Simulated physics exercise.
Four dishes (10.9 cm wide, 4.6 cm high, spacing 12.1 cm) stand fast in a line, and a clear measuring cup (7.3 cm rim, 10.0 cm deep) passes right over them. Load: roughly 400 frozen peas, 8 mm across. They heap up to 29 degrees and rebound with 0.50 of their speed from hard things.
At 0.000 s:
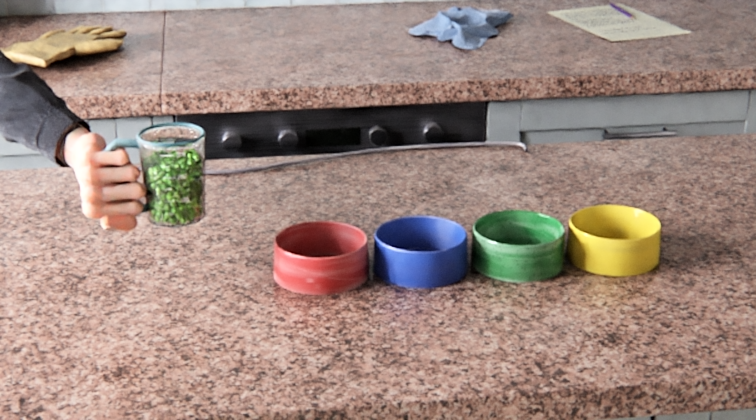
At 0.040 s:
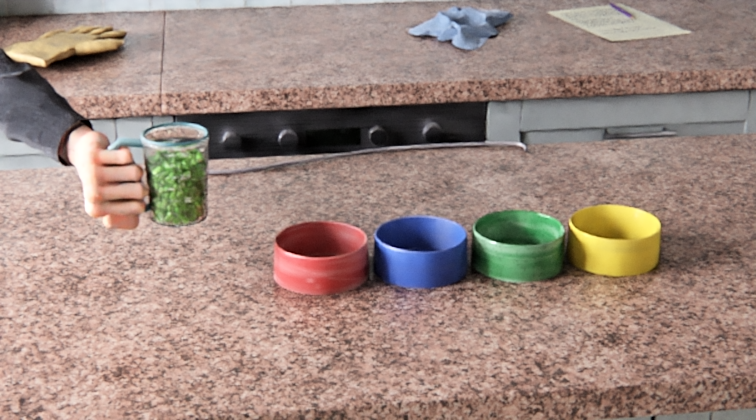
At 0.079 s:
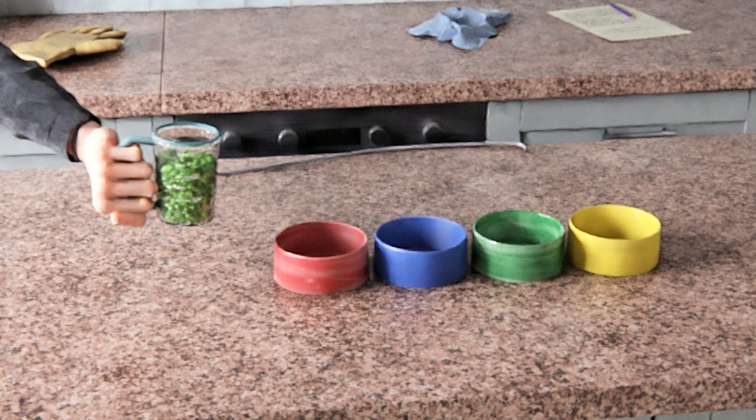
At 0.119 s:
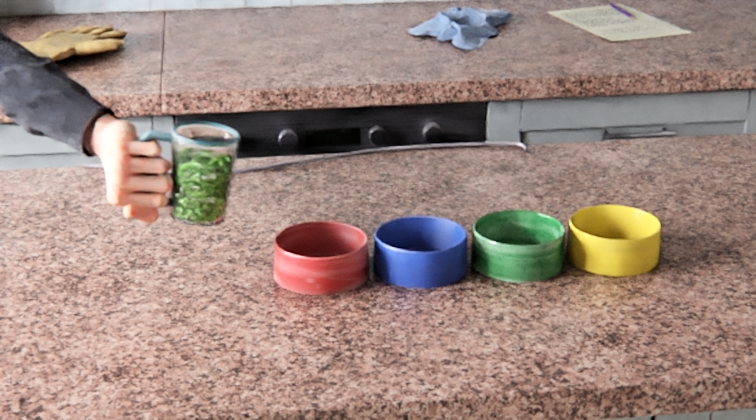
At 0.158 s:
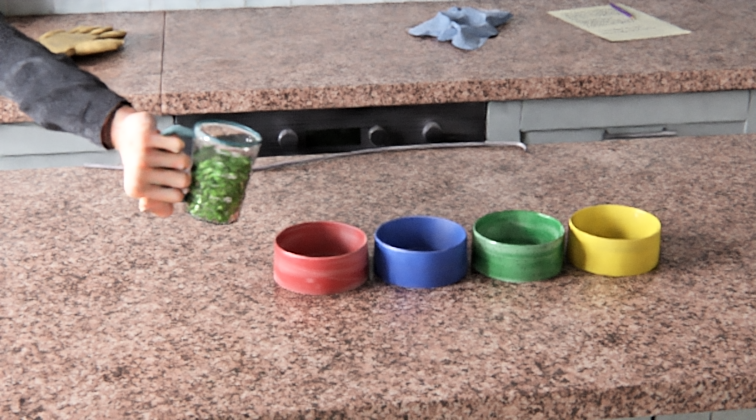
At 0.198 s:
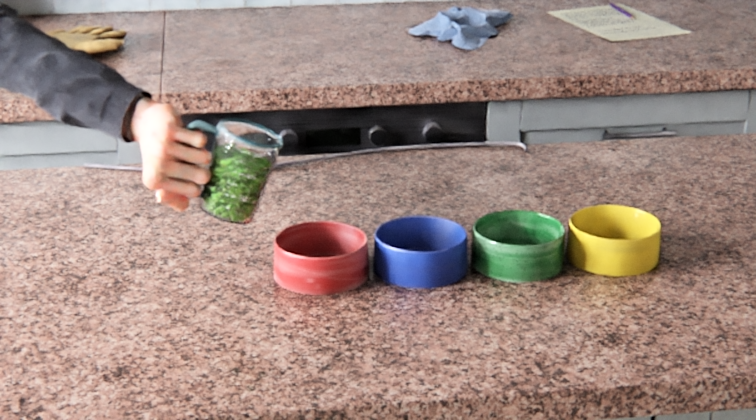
A speckled pinkish-brown stone counter in a kitchen is seen from slightly above by a still camera, with a second counter behind it holding gloves, a blue cloth, and paper with a pen. Red, blue, green and yellow dishes sit in a row from left to right. At left, a dark-sleeved hand holds a clear cup of green pieces, moves it slowly rightward, then faster, and tilts it increasingly toward the red dish.
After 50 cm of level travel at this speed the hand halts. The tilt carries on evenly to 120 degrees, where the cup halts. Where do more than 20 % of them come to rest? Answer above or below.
Red dish: Below; blue dish: Below; green dish: Below; yellow dish: Above; on the counter: Above.
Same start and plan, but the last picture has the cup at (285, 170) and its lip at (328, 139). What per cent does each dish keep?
Red 0; blue 0; green 0; yellow 70.
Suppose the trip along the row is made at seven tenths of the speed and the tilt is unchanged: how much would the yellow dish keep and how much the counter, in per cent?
Then: Yellow 30, counter 10.
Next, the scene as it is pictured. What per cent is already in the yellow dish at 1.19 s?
Some 70 per cent.
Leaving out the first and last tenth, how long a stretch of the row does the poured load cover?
About 25 cm.
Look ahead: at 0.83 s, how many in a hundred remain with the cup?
Some 90 per cent of the load.
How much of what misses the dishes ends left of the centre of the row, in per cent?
About 0 per cent.
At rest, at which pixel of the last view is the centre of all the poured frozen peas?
Near (628, 245).
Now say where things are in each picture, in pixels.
The first picture shows cup at (174, 176), tilt 0 degrees, lip at (203, 133), moved 0.0 cm; middle of the pieces at (177, 183); red dish at (321, 240); blue dish at (421, 234); green dish at (519, 228); yellow dish at (615, 223).
The second picture shows cup at (177, 175), tilt 1 degrees, lip at (207, 133), moved 0.4 cm; middle of the pieces at (180, 183).
The third picture shows cup at (186, 175), tilt 4 degrees, lip at (219, 134), moved 1.4 cm; middle of the pieces at (189, 183).
The fourth picture shows cup at (202, 174), tilt 8 degrees, lip at (238, 136), moved 3.2 cm; middle of the pieces at (204, 182).
The fifth picture shows cup at (220, 173), tilt 14 degrees, lip at (260, 139), moved 5.3 cm; middle of the pieces at (222, 181).
The sixth picture shows cup at (239, 172), tilt 20 degrees, lip at (282, 142), moved 7.4 cm; middle of the pieces at (239, 180); red dish at (321, 240); blue dish at (421, 234); green dish at (519, 228); yellow dish at (615, 223). Its pace works out near 140 degrees a second; the hand travels 54 cm a second.
After 0.58 s, tilt 74 degrees; cup holds 100 %.
Then, at 0.83 s, tilt 110 degrees; cup holds 90 %.
Then, at 1.19 s, tilt 120 degrees; cup holds 0 %, yellow 70 %.
At rest (2.2 s), red 0 %, blue 0 %, green 0 %, yellow 70 %, counter 30 %.
